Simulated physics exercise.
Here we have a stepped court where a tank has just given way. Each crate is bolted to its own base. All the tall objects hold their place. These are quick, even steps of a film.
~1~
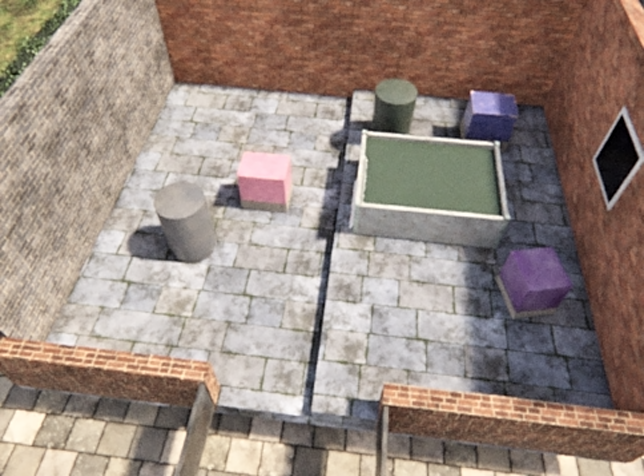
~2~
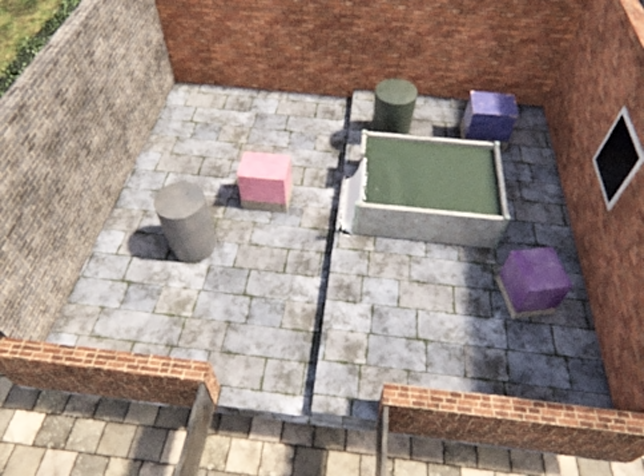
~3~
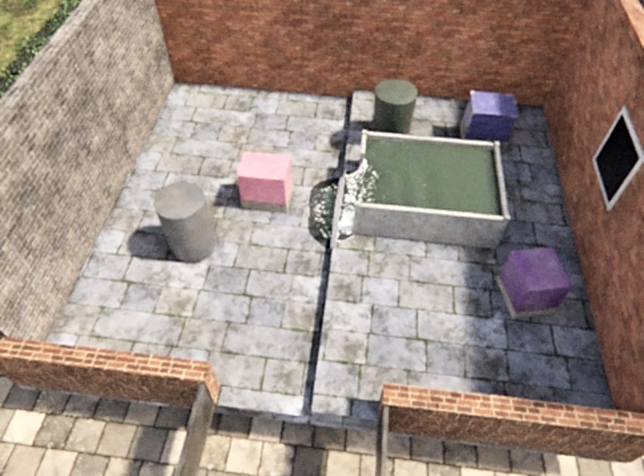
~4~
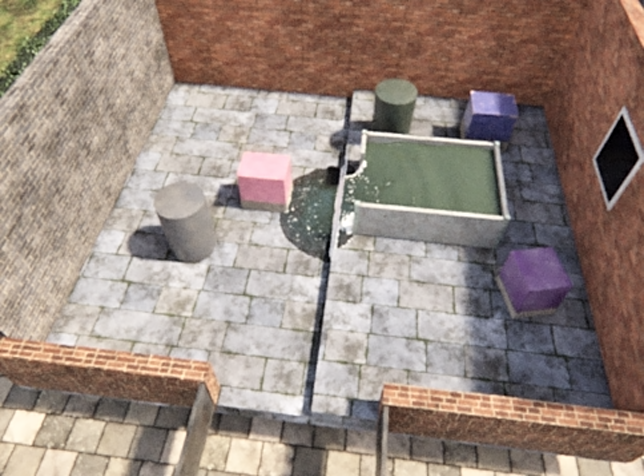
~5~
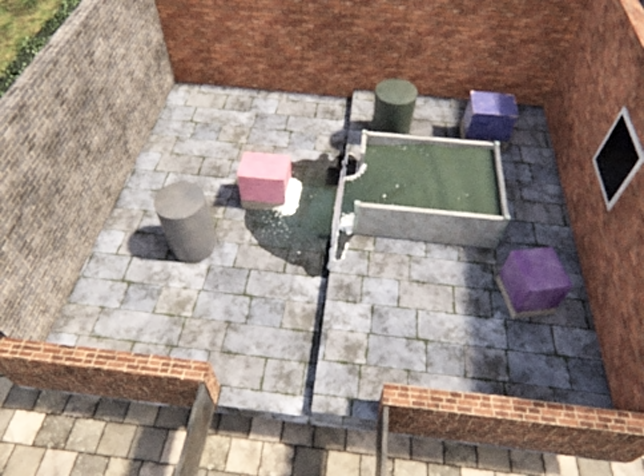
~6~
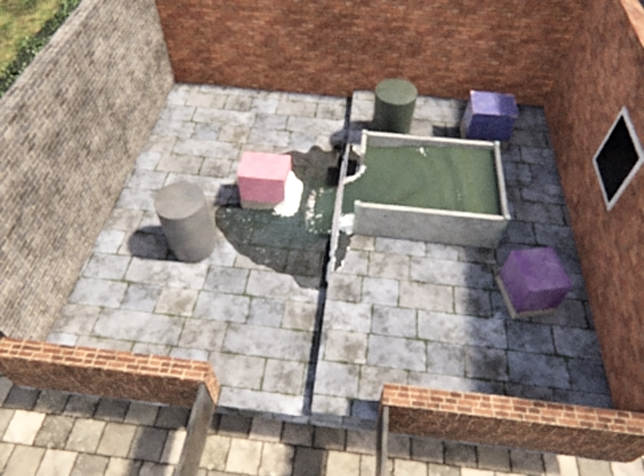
Water tank in a walled paved court bursting at its left side, water spreading left around a pink block toward a grey cylinder.
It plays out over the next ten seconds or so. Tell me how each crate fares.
In the end: The pink crate is soaked; the blue crate keeps dry; the purple crate keeps dry.
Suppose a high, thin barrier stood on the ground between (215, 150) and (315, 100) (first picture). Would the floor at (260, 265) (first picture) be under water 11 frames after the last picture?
Verdict: Awash.
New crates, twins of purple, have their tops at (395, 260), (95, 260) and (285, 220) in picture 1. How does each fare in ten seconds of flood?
In turn: Is spared, keeps dry, is wetted.
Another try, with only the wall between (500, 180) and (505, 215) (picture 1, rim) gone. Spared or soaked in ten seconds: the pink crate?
My reading: Pink crate is safe.
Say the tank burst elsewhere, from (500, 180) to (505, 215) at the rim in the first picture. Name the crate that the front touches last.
I say the pink-painted one.
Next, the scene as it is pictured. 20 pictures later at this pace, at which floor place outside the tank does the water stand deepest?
Roughly at (50, 364).
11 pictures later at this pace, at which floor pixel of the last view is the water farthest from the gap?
Close to (50, 364).
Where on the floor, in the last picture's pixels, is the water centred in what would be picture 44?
Close to (265, 201).
A moment on, water covers 20 % of the floor; the pink crate water round its plinth, the blue crate not reached, the purple crate not reached.
Next, water covers 40 % of the floor; the pink crate water round its plinth, the blue crate not reached, the purple crate not reached.
Then, water covers 50 % of the floor; the pink crate water round its plinth, the blue crate not reached, the purple crate not reached.
Later, water covers 55 % of the floor; the pink crate water round its plinth, the blue crate not reached, the purple crate not reached.
In the end, water covers 55 % of the floor; the pink crate was topped, the blue crate stayed above the water, the purple crate stayed above the water.
